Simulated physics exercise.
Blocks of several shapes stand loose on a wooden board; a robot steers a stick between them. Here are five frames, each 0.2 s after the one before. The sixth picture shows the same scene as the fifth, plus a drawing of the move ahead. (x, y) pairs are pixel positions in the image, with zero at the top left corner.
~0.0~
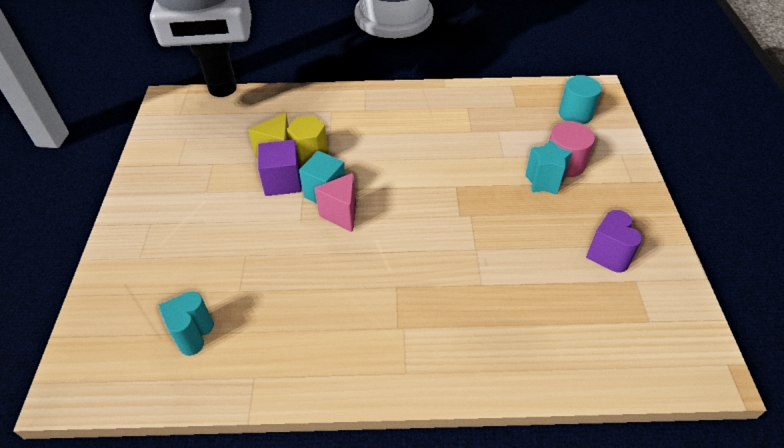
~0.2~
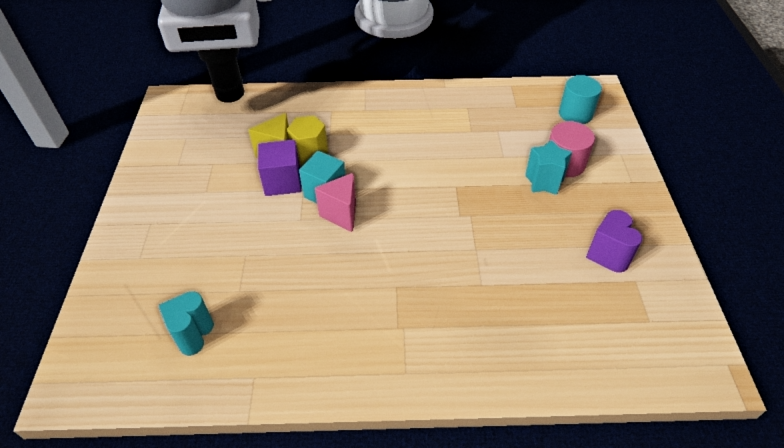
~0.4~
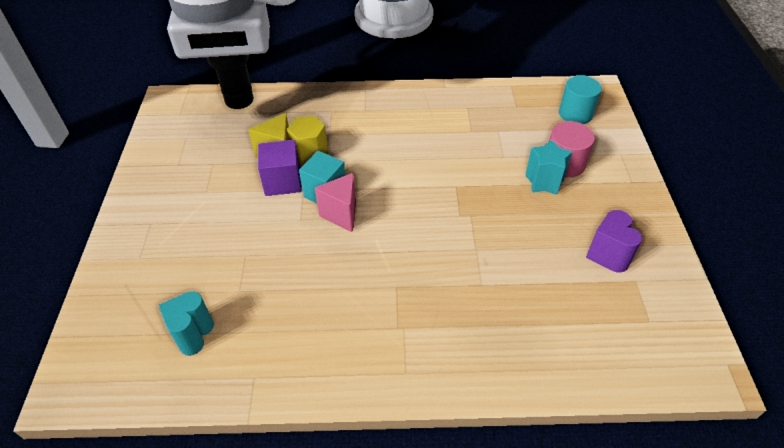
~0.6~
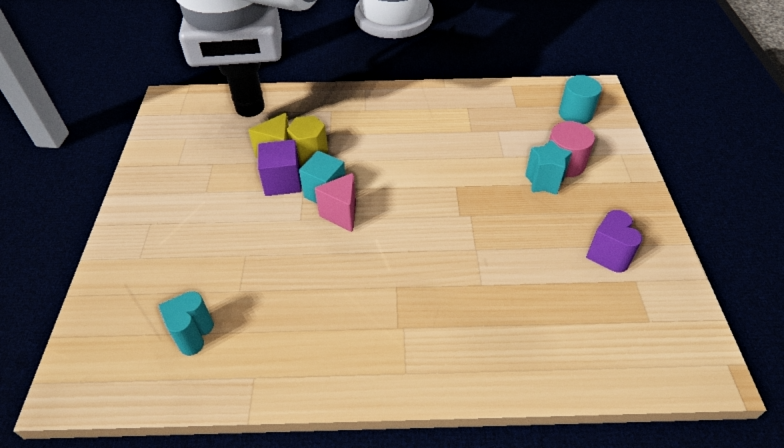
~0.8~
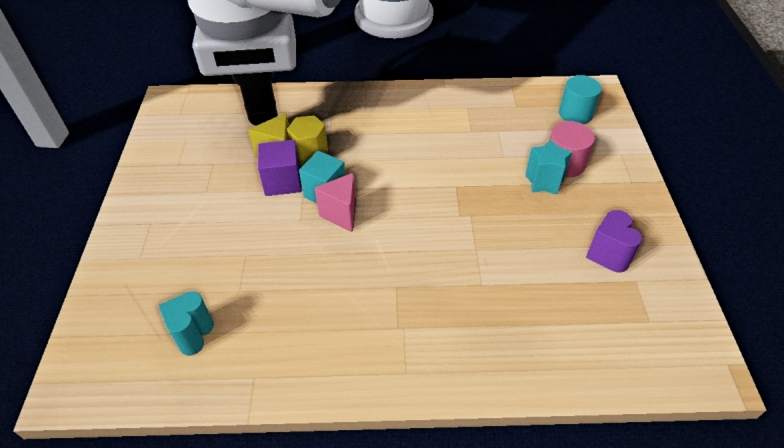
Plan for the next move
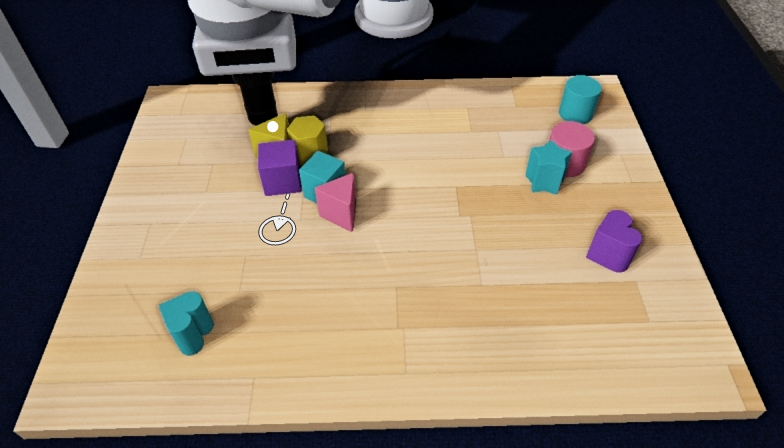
A robot arm's dark stick, at the upper left of a light wooden board seen from above at an angle, moves slowly right and toward the viewer. Near it cluster yellow, purple, turquoise and pink blocks, with a turquoise heart at lower left and turquoise, pink and purple pieces at right. The stick draws up close behind the yellow three-sided block, while every block stays still.
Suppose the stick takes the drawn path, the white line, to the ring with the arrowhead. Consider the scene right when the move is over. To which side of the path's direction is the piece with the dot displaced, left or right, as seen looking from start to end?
The piece with the dot goes left.
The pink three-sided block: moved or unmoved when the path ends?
The block moves away from its spot.
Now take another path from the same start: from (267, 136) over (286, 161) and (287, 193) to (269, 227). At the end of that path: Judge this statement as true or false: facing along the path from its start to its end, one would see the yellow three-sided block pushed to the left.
Verdict: True.
Drawn move, from (267, 136) through (288, 161) and (288, 193) to (277, 230); the dot is on the yellow three-sided block.
What follows on the original path. One third of the way, stick at (285, 144); yellow three-sided block at (295, 150); purple square at (281, 171), turned 30° clockwise; yellow six-sided block at (327, 133), turned 50° anticlockwise.
Two thirds of the way, stick at (285, 176); yellow three-sided block at (297, 183); purple square at (272, 203), turned 35° clockwise; yellow six-sided block at (327, 133), turned 50° anticlockwise; turquoise square at (329, 175), turned 30° anticlockwise; pink three-sided block at (352, 195).
At the end, stick at (273, 213); yellow three-sided block at (297, 217); purple square at (267, 239), turned 35° clockwise; yellow six-sided block at (327, 133), turned 50° anticlockwise; turquoise square at (329, 175), turned 30° anticlockwise; pink three-sided block at (352, 195).
